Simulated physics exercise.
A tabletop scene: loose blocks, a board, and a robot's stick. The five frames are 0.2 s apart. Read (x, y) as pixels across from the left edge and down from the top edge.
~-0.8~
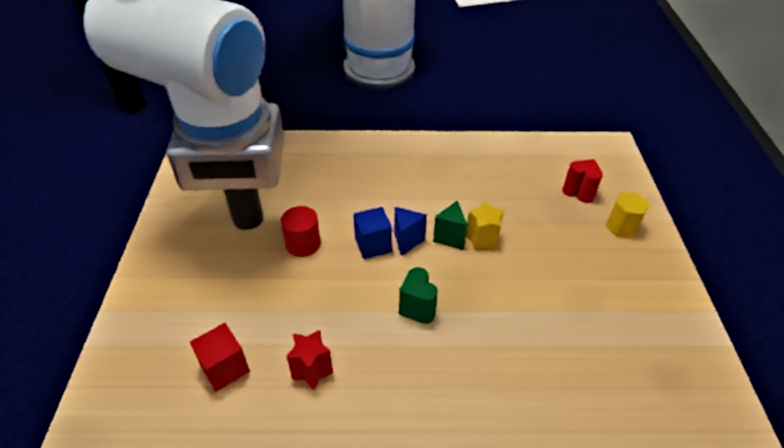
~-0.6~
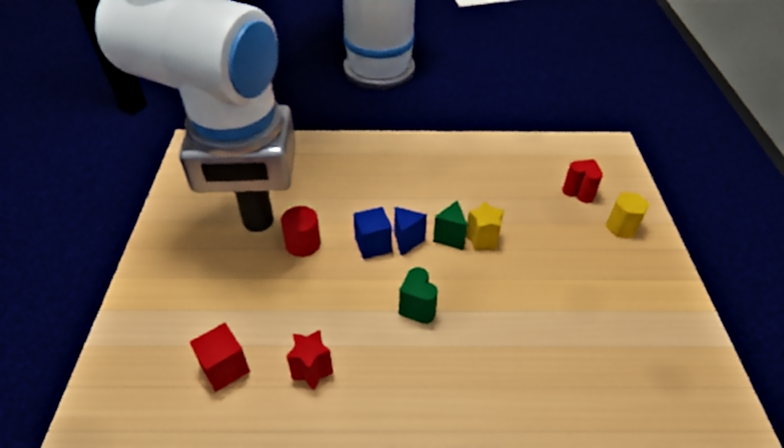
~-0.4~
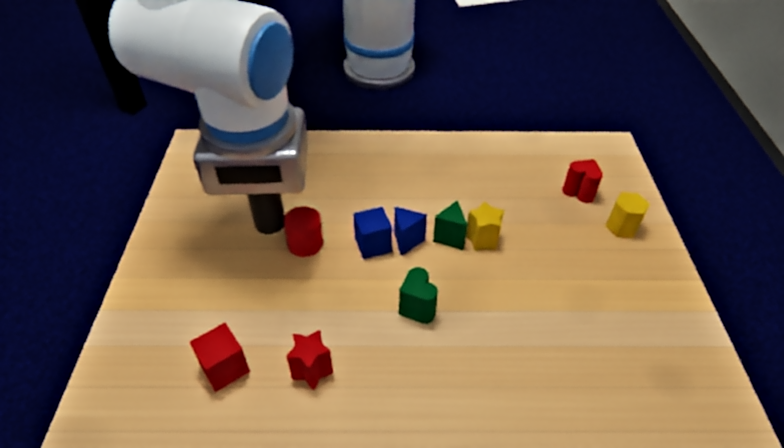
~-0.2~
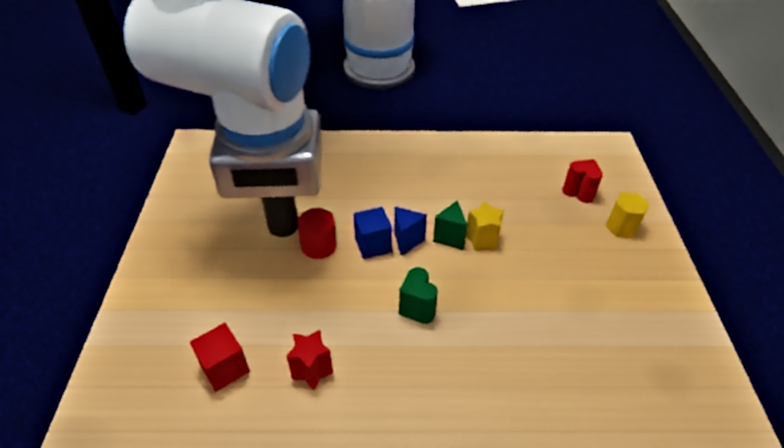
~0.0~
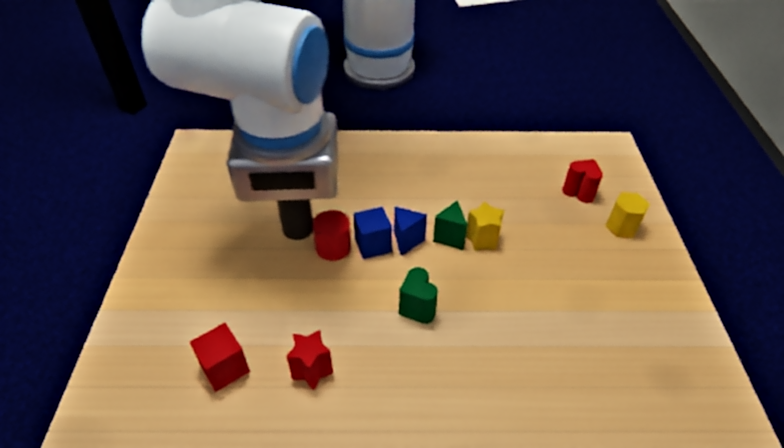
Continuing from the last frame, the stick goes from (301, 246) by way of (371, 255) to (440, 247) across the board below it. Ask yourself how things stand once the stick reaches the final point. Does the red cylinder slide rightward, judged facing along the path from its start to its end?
No.
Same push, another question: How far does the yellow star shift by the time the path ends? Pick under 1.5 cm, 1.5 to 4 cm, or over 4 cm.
It goes a little way, 1.5 to 4 cm.
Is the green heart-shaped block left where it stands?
Answer: Yes.
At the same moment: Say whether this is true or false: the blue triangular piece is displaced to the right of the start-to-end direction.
False - the claim does not hold.
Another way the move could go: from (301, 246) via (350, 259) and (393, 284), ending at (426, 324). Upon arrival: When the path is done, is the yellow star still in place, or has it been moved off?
Undisturbed, or as good as.
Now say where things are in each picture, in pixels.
Tip of the stick at (248, 219), middles of tops, red cylinder at (299, 218), blue square piece at (373, 220), blue triangular piece at (408, 217), green heart-shaped block at (419, 284), green triangular piece at (453, 213), yellow star at (488, 214), in the first frame.
Stick at (259, 221), nothing pushed, in the second frame.
Stick at (270, 224), red cylinder at (302, 218), in the third frame.
Stick at (284, 226), red cylinder at (316, 220), in the fourth frame.
Stick at (298, 229), red cylinder at (331, 222), blue square piece at (373, 220), blue triangular piece at (408, 217), green heart-shaped block at (419, 284), green triangular piece at (453, 213), yellow star at (488, 214), in the fifth frame.
On the path given first. One third of the way, stick at (346, 235); red cylinder at (380, 222); blue square piece at (412, 214); blue triangular piece at (437, 209); green triangular piece at (459, 215).
Two thirds of the way, stick at (396, 240); red cylinder at (425, 218); blue square piece at (446, 199), turned 20° anticlockwise; blue triangular piece at (465, 189), turned 25° anticlockwise; green triangular piece at (466, 218); yellow star at (492, 214).
At the end, stick at (442, 231); red cylinder at (468, 207); blue square piece at (474, 185), turned 55° anticlockwise; blue triangular piece at (481, 170), turned 60° anticlockwise; green heart-shaped block unmoved; green triangular piece at (489, 225); yellow star at (507, 212).
